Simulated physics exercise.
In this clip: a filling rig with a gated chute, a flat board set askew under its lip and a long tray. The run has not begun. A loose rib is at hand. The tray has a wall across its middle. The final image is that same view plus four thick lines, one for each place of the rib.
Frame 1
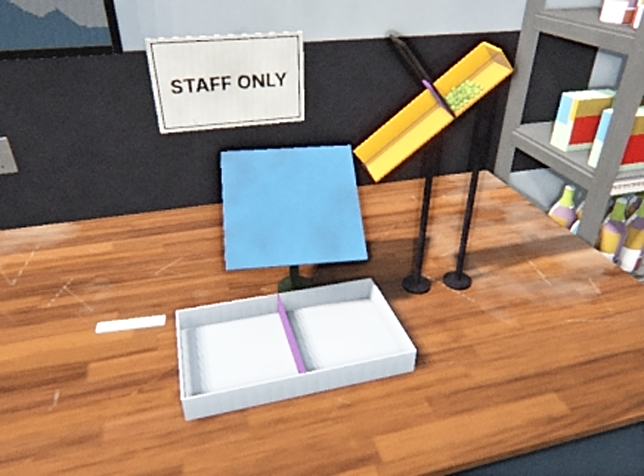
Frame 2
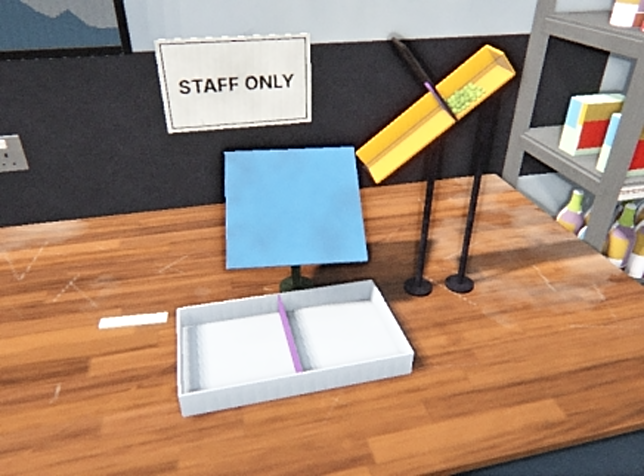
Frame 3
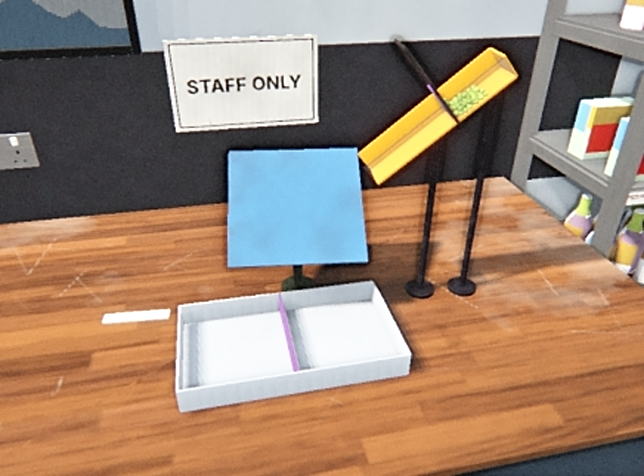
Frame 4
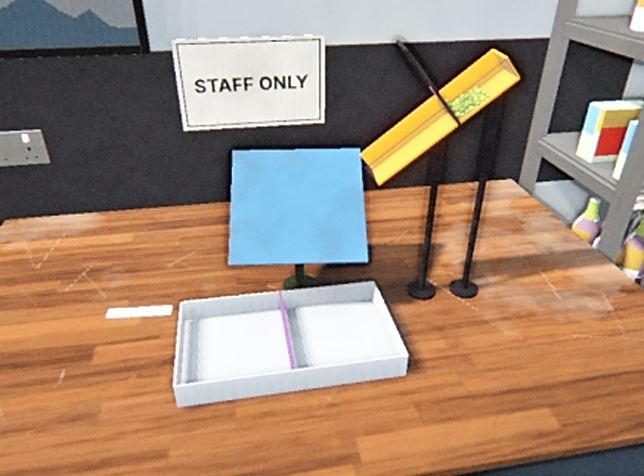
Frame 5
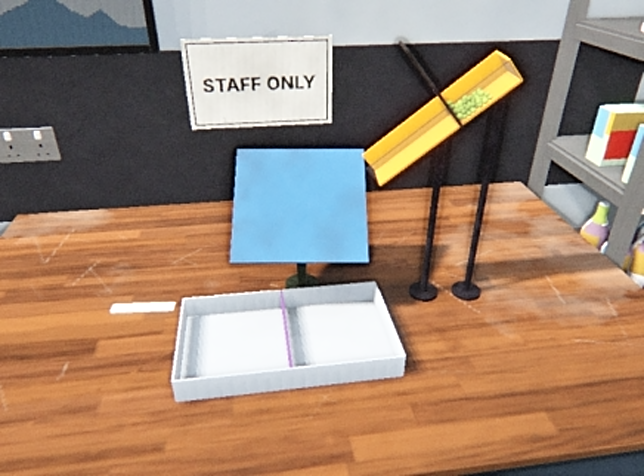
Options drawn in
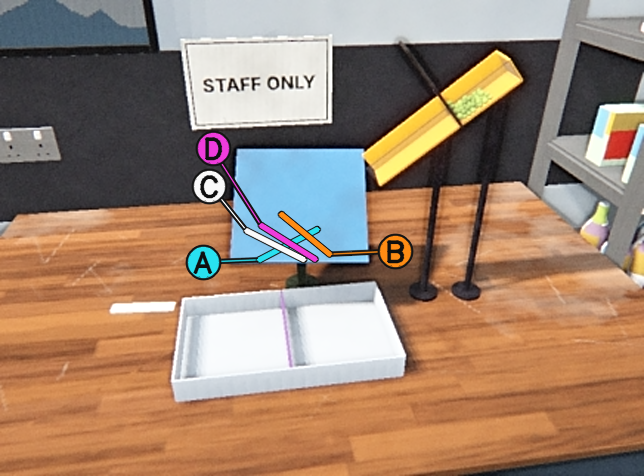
The clip opens on a wooden counter with a blue board tilted behind a white, two-part tray, and a sloping yellow chute on black stands holding green pieces behind a dark gate. The view drifts slightly, bringing more of a wall socket in at left, while the gate stays shut and nothing on the counter moves.
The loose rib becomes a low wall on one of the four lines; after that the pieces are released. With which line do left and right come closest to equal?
Choose A.
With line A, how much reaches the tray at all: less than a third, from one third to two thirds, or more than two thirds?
More than two thirds.
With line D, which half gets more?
Right.
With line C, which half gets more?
More lands on the right.
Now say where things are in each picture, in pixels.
In the first frame, load behind the gate at (456, 100), dried peas; lip of the chute at (372, 174), sloping fairly steeply.
In the second frame, middle of the board at (294, 204), tilted fairly steeply; middle of its low edge at (298, 264); of its high edge at (290, 149).
In the third frame, front corners of the tray at (177, 391) and (410, 355); front end of its middle wall at (298, 372); gate still shut at (435, 93).
In the fourth frame, middle of the load at (463, 107); lip at (376, 178).
In the fifth frame, middle of the load at (465, 108); lip at (378, 178).
On the marked copy, line A from (317, 229) to (259, 259); line B from (281, 214) to (329, 254); line C from (246, 230) to (303, 259); line D from (261, 225) to (315, 259).
For line A, of what is caught, about half in the left half, about half in the right.
For line B, of what is caught, a stray few in the left half, nearly all in the right.
For line C, of what is caught, a stray few in the left half, nearly all in the right.
For line D, of what is caught, a stray few in the left half, nearly all in the right.
